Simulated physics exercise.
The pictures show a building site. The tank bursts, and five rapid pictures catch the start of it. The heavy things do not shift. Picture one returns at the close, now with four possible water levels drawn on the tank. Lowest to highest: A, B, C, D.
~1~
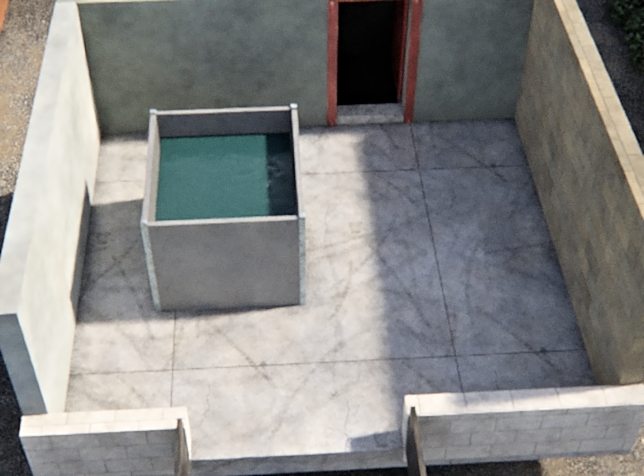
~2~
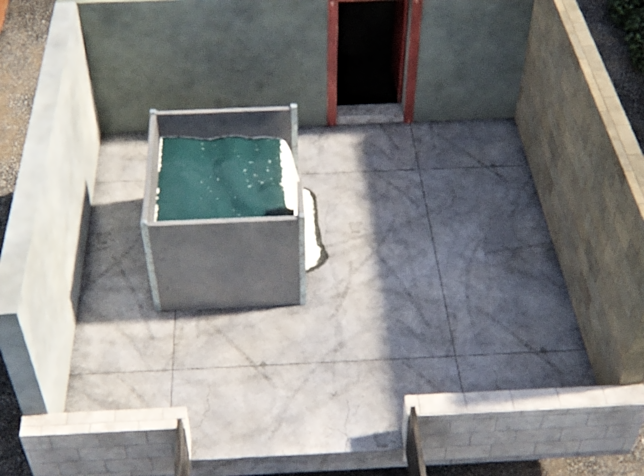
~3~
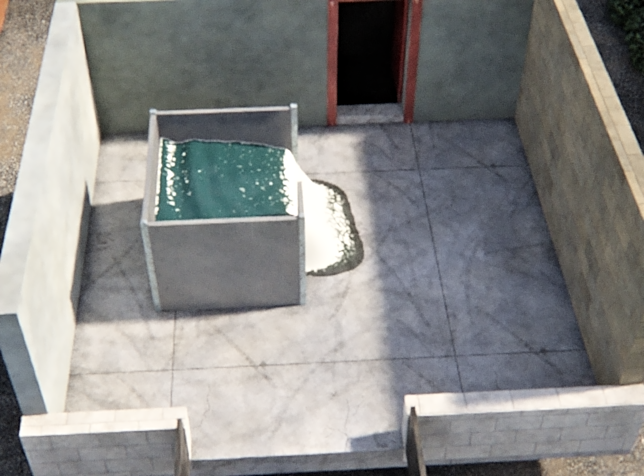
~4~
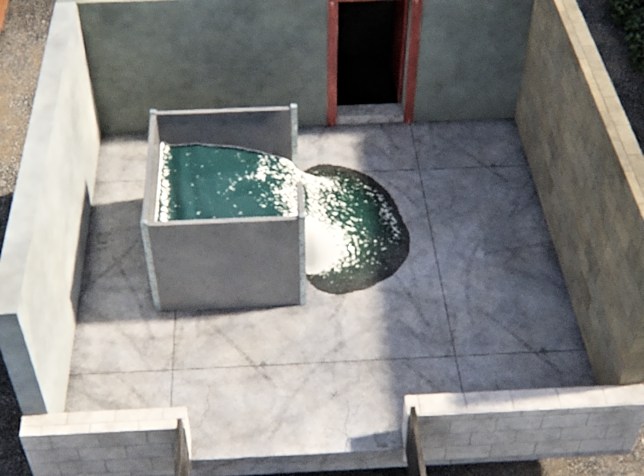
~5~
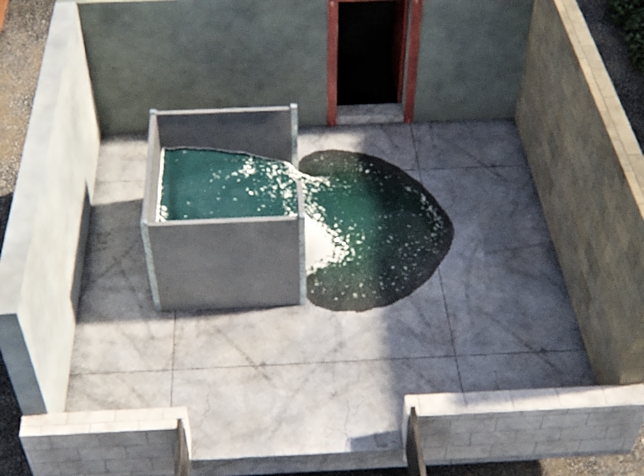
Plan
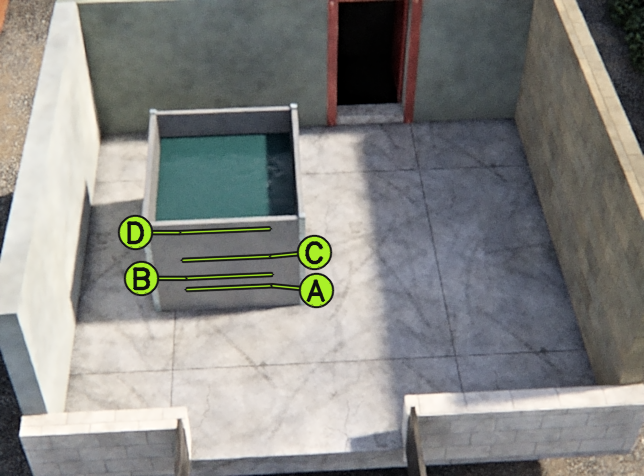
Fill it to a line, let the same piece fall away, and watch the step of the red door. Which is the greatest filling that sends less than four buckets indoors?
I would pick level C.
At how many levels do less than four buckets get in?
Three of them.
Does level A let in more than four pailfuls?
No, that is safe.
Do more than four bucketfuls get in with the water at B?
No, not at all.
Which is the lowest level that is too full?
The answer is D.
In lime, A at (229, 287); B at (228, 276); C at (227, 258); D at (224, 230); from the bottom up A, B, C, D.
Choosing A, nothing gets over.
Choosing B, nothing gets over.
Choosing C, a bucket or two gets in.
Choosing D, about 9 bucketfuls get in.
